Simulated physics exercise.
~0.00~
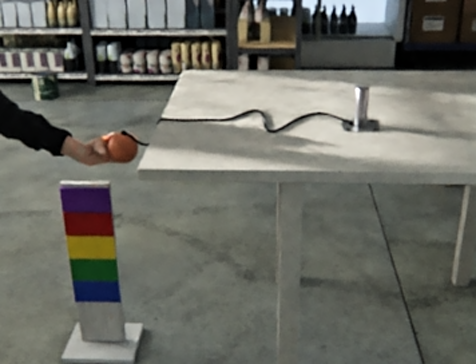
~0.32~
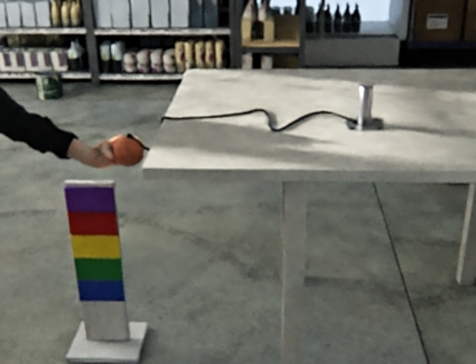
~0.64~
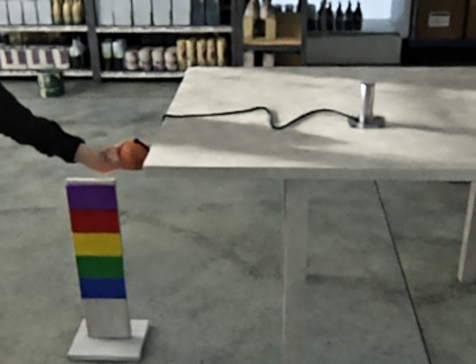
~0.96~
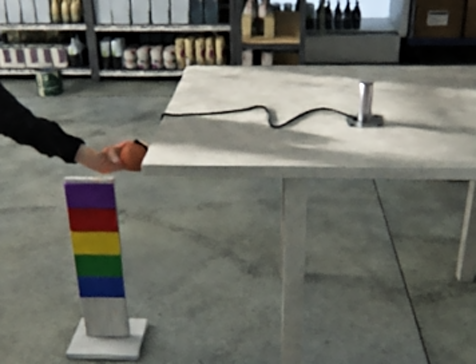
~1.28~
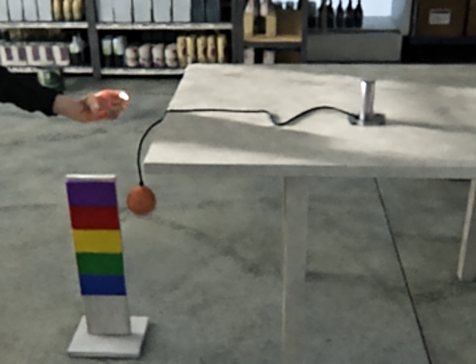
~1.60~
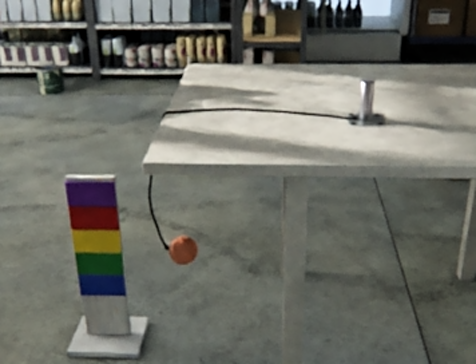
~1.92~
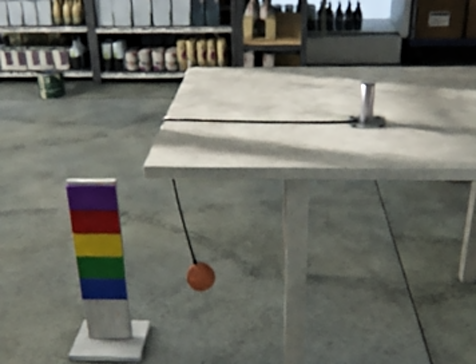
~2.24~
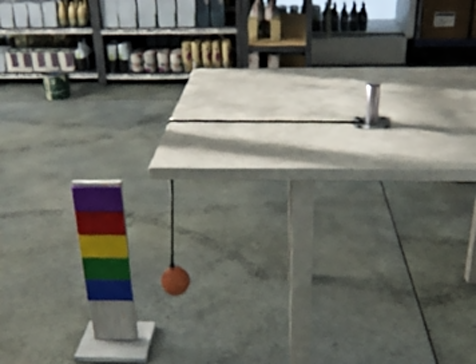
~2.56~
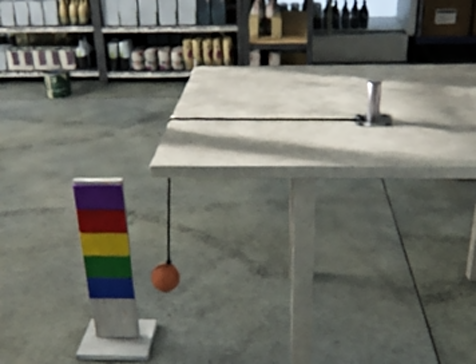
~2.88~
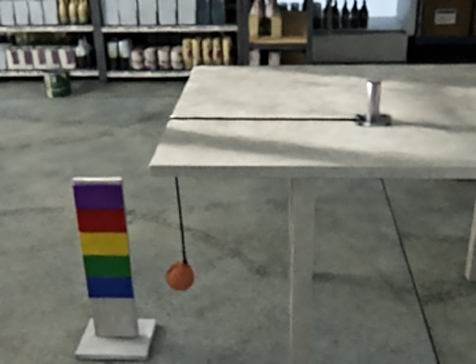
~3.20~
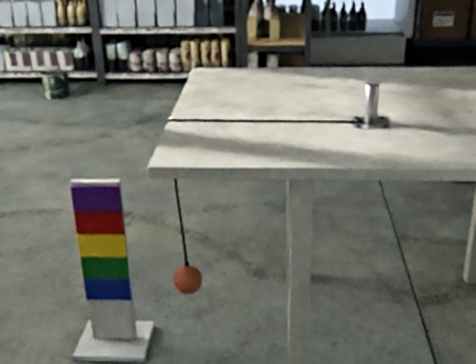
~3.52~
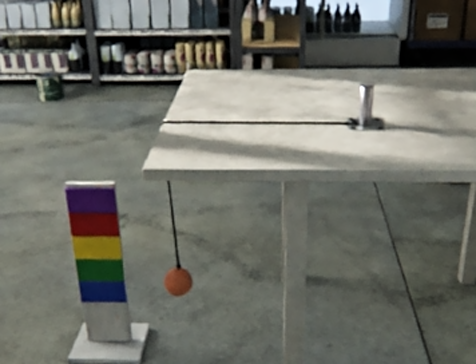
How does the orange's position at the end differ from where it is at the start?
At the start the orange is held in a hand near the left edge of the tabletop, above the striped board. At the end it hangs from the lace lower down and farther right, below the tabletop and to the right of the board.
